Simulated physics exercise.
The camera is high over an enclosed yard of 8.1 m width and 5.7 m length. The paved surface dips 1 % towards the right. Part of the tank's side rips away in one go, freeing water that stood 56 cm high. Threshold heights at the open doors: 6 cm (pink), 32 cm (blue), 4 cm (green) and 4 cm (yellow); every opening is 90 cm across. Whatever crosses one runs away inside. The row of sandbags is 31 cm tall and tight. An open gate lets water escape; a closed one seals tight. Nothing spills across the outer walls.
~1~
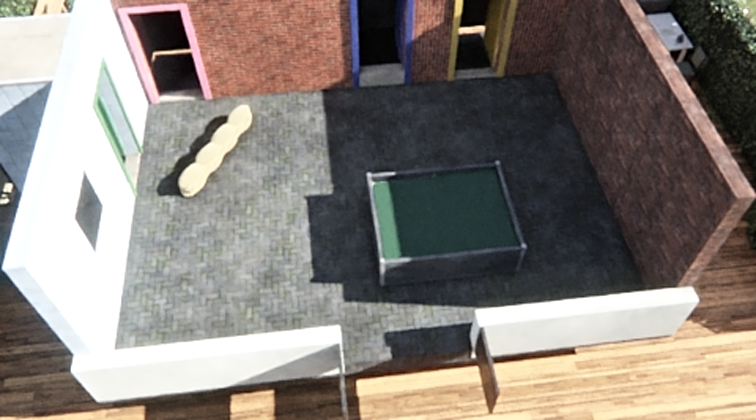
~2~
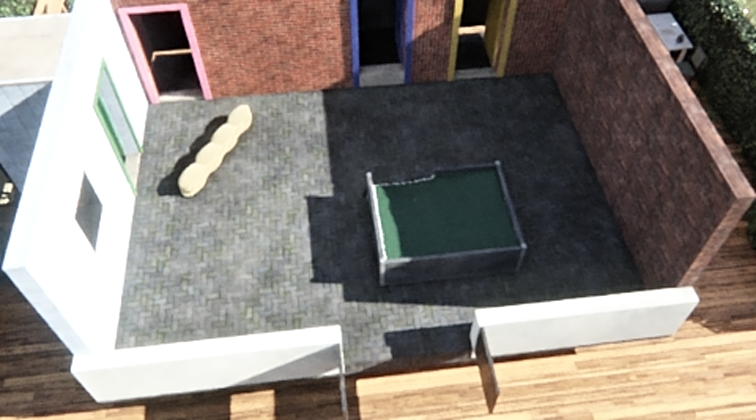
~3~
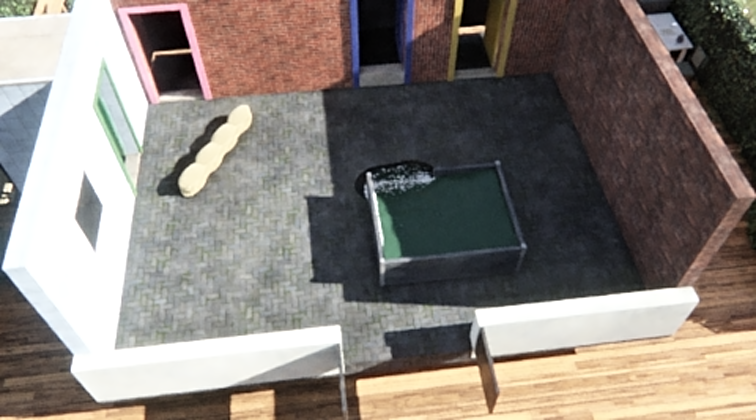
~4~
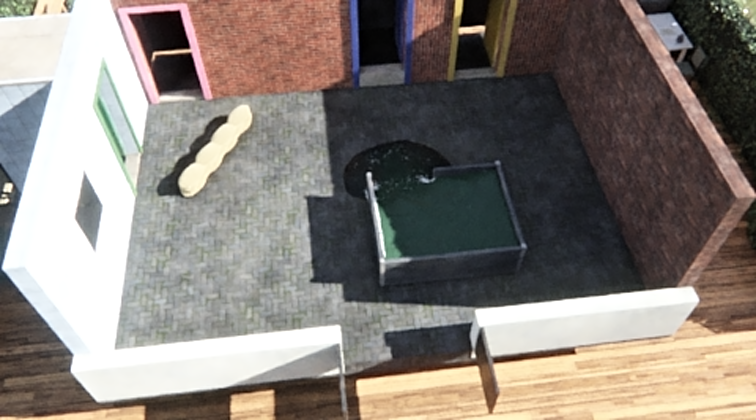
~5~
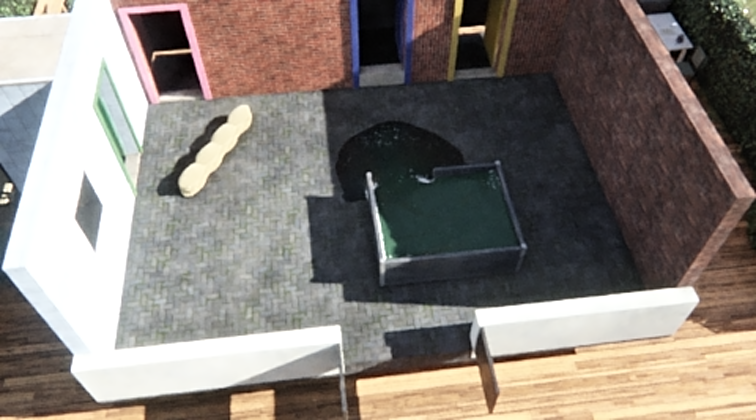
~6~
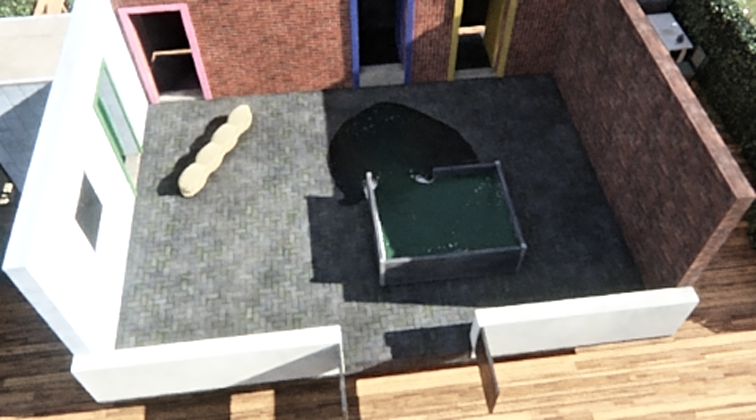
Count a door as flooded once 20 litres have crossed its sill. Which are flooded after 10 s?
Within that time: At the pink door it keeps below the limit; at the blue door it stays under the limit; at the green door it keeps below the limit; at the yellow door it passes the limit.
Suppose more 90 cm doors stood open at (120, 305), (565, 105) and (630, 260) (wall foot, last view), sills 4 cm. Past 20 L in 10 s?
In that order: Under, over, not over.
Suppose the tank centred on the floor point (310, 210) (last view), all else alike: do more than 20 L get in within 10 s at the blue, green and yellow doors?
Against that limit: Blue below, green under, yellow not over.
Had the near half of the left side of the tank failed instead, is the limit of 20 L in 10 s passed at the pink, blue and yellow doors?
Against that limit: Pink past it, blue below, yellow not over.
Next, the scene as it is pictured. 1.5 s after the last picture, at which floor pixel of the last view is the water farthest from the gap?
Around (195, 101).
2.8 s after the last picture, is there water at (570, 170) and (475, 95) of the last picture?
In turn: Not reached, wet.
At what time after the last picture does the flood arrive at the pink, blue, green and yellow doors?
Pink 1.6 s, blue 0.2 s, green 2.8 s, yellow 0.9 s.
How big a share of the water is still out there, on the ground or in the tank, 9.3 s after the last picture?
Some 96 per cent remains.
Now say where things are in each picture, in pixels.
The first frame shows still water, 56 cm deep, in the tank at (443, 213).
In the second frame, water pours out on the tank's far side and has run 0.6 m, to a hidden place; typically 10 cm deep outside, 56 cm at the tank's back.
In the third frame, the front is at (426, 167), 0.8 m from the gap on the tank's far side; 0.8 m2 of floor is under water; 56 cm left at the back of the tank.
In the fourth frame, the front is at (405, 145), 1.3 m from the gap on the tank's far side; 1.7 m2 of floor is under water; 56 cm left at the back of the tank.
In the fifth frame, water pours out on the tank's far side and has run 1.8 m, to (398, 124); typically 5 cm deep outside, 54 cm at the tank's back.
In the sixth frame, water pours out on the tank's far side and has run 2.3 m, to (394, 107); typically 4 cm deep outside, 47 cm at the tank's back.
Then, 0.7 s after the last picture water covers 20 % of the floor and is deepest (31 cm) near (397, 191); pink door not reached, blue door 23 cm at the sill, 0 L in, green door not reached, yellow door not reached.
Then, 1.5 s after the last picture water covers 25 % of the floor and is deepest (26 cm) near (361, 95); pink door not reached, blue door 24 cm at the sill, 0 L in, green door not reached, yellow door 10 cm at the sill, 5 L in.
Then, 2.8 s after the last picture water covers 35 % of the floor and is deepest (20 cm) near (547, 80); pink door 6 cm at the sill, 0 L in, blue door 17 cm at the sill, 0 L in, green door 3 cm at the sill, 0 L in, yellow door 8 cm at the sill, 23 L in.
Then, 5.3 s after the last picture water covers 70 % of the floor and is deepest (13 cm) near (552, 92); pink door 6 cm at the sill, 6 L in, blue door 10 cm at the sill, 0 L in, green door 4 cm at the sill, 3 L in, yellow door 6 cm at the sill, 41 L in.
Then, 9.3 s after the last picture water covers 95 % of the floor and is deepest (10 cm) near (642, 305); pink door 5 cm at the sill, 9 L in, blue door 6 cm at the sill, 0 L in, green door 3 cm at the sill, 4 L in, yellow door 4 cm at the sill, 46 L in.
